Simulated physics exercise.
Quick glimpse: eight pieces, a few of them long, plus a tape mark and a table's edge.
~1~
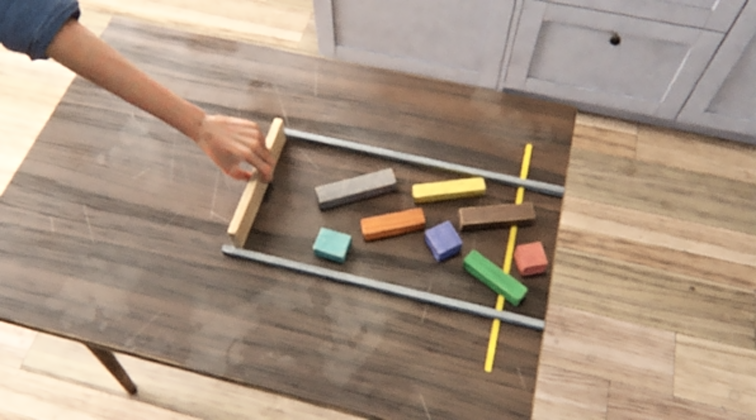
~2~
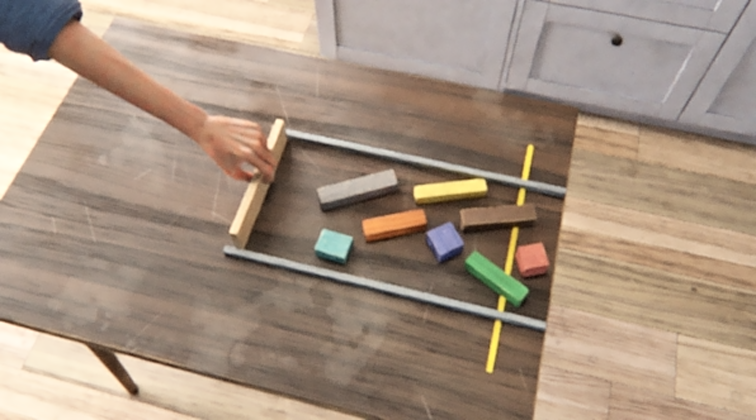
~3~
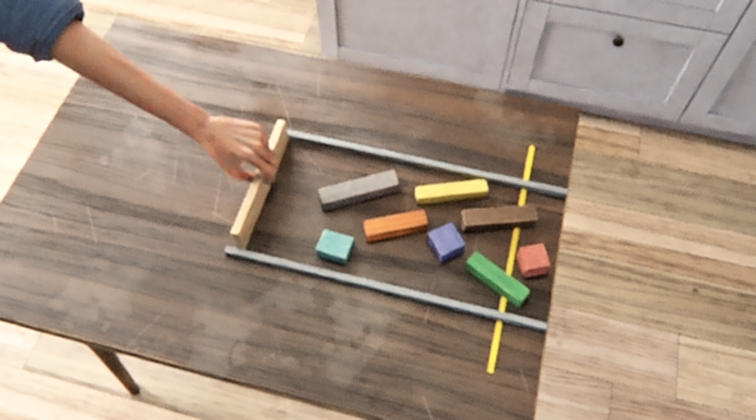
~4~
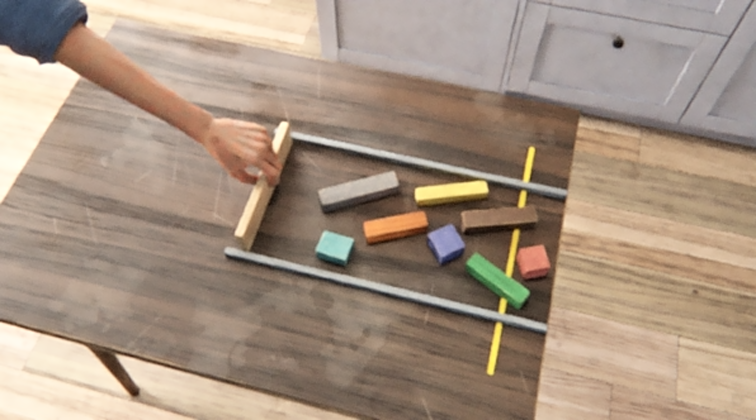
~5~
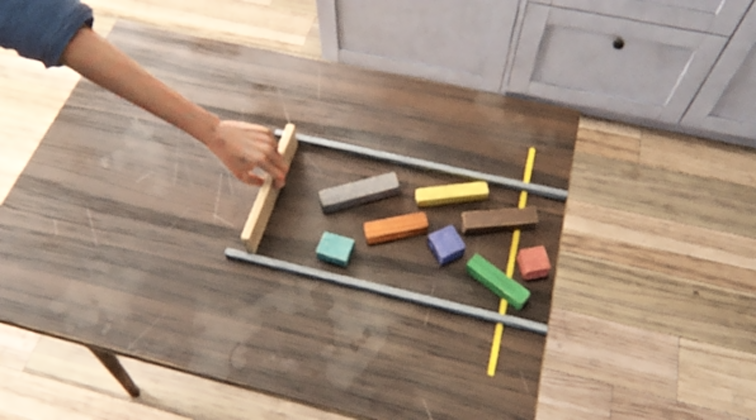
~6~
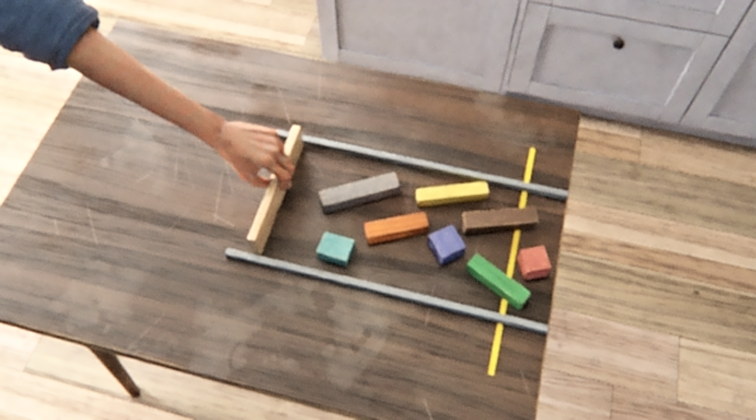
A hand reaching in from the upper left grips a pale wooden board on a dark wood table, seen from above at an angle, with pale cabinets behind. Between two grey rails lie grey, yellow, orange, brown, turquoise, blue, green and red blocks, a yellow strip crossing near the right edge. The board, nearly still at first, slides slightly right while the blocks stay apparently unmoved.
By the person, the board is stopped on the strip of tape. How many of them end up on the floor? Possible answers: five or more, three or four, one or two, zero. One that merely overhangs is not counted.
The board is going to sweep off three, or four.
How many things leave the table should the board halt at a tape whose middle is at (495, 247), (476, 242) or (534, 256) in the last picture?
Result per try: 2; 0; 6.
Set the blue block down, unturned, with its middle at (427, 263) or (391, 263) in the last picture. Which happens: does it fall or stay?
Stays put; stays put.
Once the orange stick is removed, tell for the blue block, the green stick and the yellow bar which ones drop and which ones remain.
Note: Blue block is on by the end; green stick is off by the end; yellow bar is on by the end.
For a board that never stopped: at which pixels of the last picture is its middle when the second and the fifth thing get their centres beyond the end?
Pixels, in order: Around (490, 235), around (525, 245).
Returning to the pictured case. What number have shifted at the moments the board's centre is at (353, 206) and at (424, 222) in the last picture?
Answer - first 2, then 7.
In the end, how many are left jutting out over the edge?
3 overhanging.
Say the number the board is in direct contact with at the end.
It touches 3.
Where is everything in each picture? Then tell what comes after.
The first frame shows red block (530, 259); green stick (494, 278); brown bar (496, 217); board (259, 182); tape (511, 247).
The second frame shows green stick (496, 279); turquoise block (334, 247).
The third frame shows brown bar (499, 218); board (262, 183).
The fourth frame shows red block (533, 262); yellow bar (451, 194).
The fifth frame shows green stick (497, 282); blue block (446, 245).
The sixth frame shows red block (534, 263); green stick (498, 282); brown bar (500, 220); board (277, 189); tape (514, 251).
Early on, none off yet; red block at rest near (534, 263); green stick at rest near (498, 282); brown bar at rest near (500, 220).
A while later, none off yet; red block at rest near (534, 263); green stick travelled a little near (518, 294); brown bar travelled a little near (522, 222).
Finally, the number that fall off is three or four; lost, brown bar, green stick and red block.
